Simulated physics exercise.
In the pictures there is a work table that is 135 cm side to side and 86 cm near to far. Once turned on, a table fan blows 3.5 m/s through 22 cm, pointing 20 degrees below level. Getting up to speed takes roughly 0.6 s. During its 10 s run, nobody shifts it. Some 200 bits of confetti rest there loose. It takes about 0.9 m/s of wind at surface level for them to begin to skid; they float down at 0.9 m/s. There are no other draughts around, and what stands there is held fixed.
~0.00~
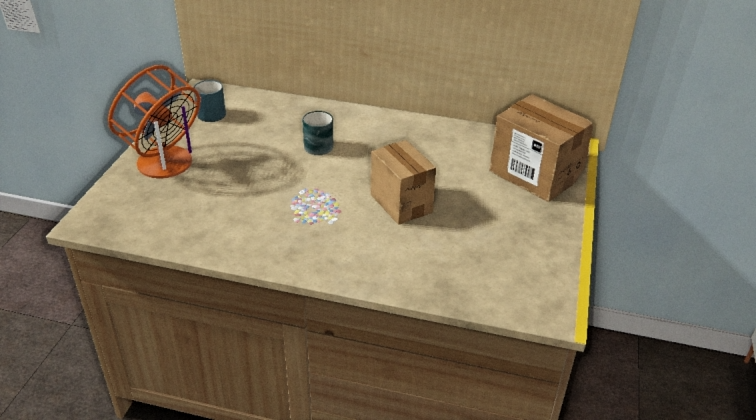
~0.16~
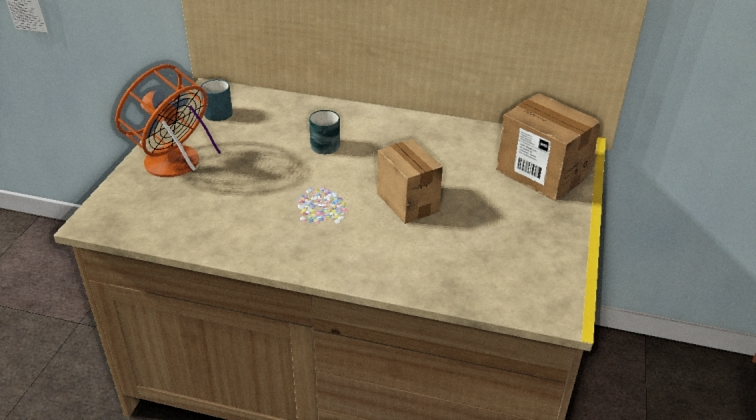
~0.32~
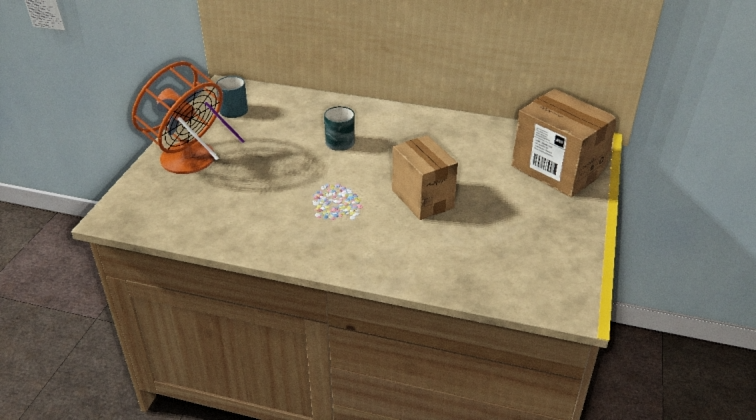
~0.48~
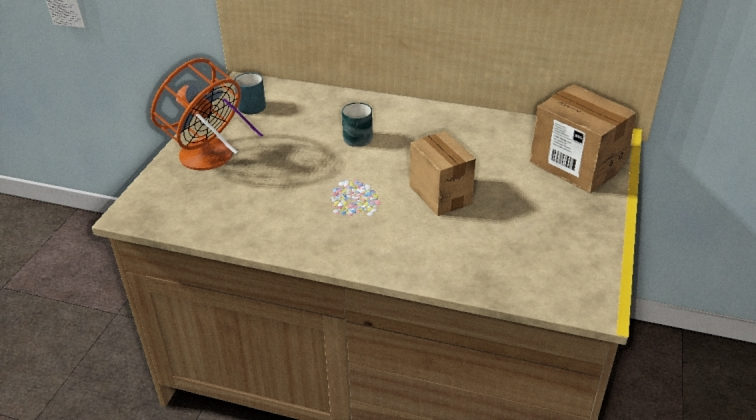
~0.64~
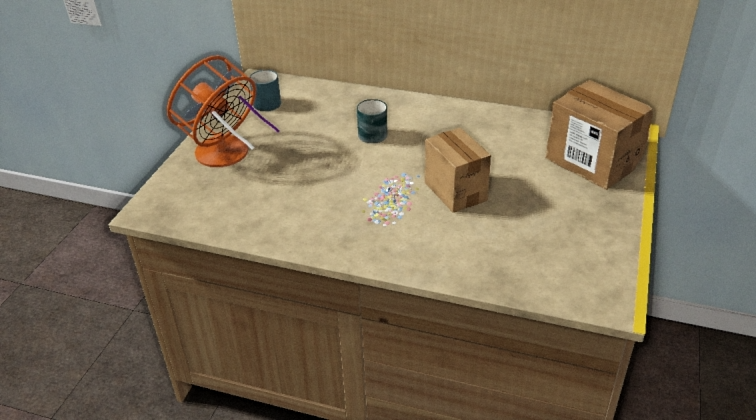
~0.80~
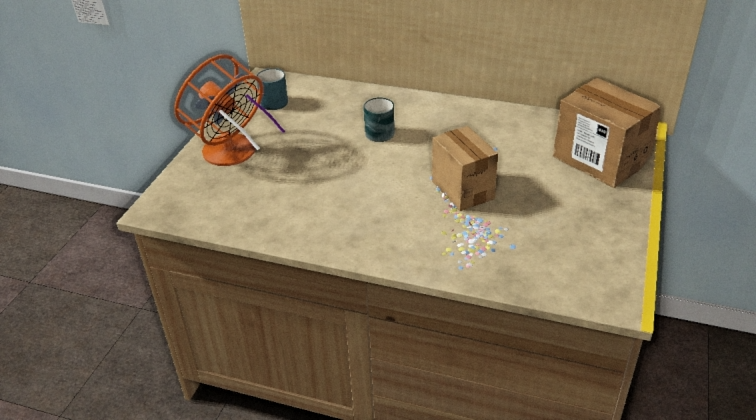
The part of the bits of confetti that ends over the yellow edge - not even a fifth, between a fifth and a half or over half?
The fraction is larger than a half.
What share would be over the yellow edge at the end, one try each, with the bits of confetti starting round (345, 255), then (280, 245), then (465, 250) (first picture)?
In turn: 5 per cent, 0 per cent, 60 per cent.
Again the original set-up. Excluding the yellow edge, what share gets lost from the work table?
The share comes to some 10 per cent.
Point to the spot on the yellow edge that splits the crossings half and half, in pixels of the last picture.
I'd put my finger close to (657, 266).
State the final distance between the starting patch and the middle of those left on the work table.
Distance: Approx. 65 cm.
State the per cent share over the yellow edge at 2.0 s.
70 per cent, roughly.
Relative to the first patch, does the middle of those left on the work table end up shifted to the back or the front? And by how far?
I'd say toward the rear end, by something like 5 centimetres.
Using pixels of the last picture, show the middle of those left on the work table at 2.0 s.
(585, 219), roughly.
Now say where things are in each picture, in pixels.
The middle of the bits of confetti is near (315, 207), none has stirred yet and the mouth of the table fan is at (156, 112), in the first picture.
The middle of the bits of confetti is near (321, 205), none has stirred yet and the yellow edge is centred on (600, 225), in the second picture.
The middle of the bits of confetti is near (336, 201), none has stirred yet, the top of a box is at (425, 154) and the top of a mug is at (339, 114), in the third picture.
The middle of the bits of confetti is near (354, 198) and none has stirred yet, in the fourth picture.
The middle of the bits of confetti is near (391, 200), the farthest in sight from the table fan is at (409, 209) and about 85 % have left their places, in the fifth picture.
The middle of the bits of confetti is near (470, 223), the farthest in sight from the table fan is at (513, 247) and all have left their places, in the sixth picture.
After 2.0 s the count stands so, 66 % are over the yellow edge; the middle of those still in play is near (585, 219).
After 3.2 s the count stands so, 72 % are over the yellow edge; the middle of those still in play is near (631, 225).
After 5.5 s the count stands so, 74 % are over the yellow edge; the middle of those still in play is near (631, 225).
After 10.0 s, at the end, 76 % are over the yellow edge; the middle of those still in play is near (631, 225).
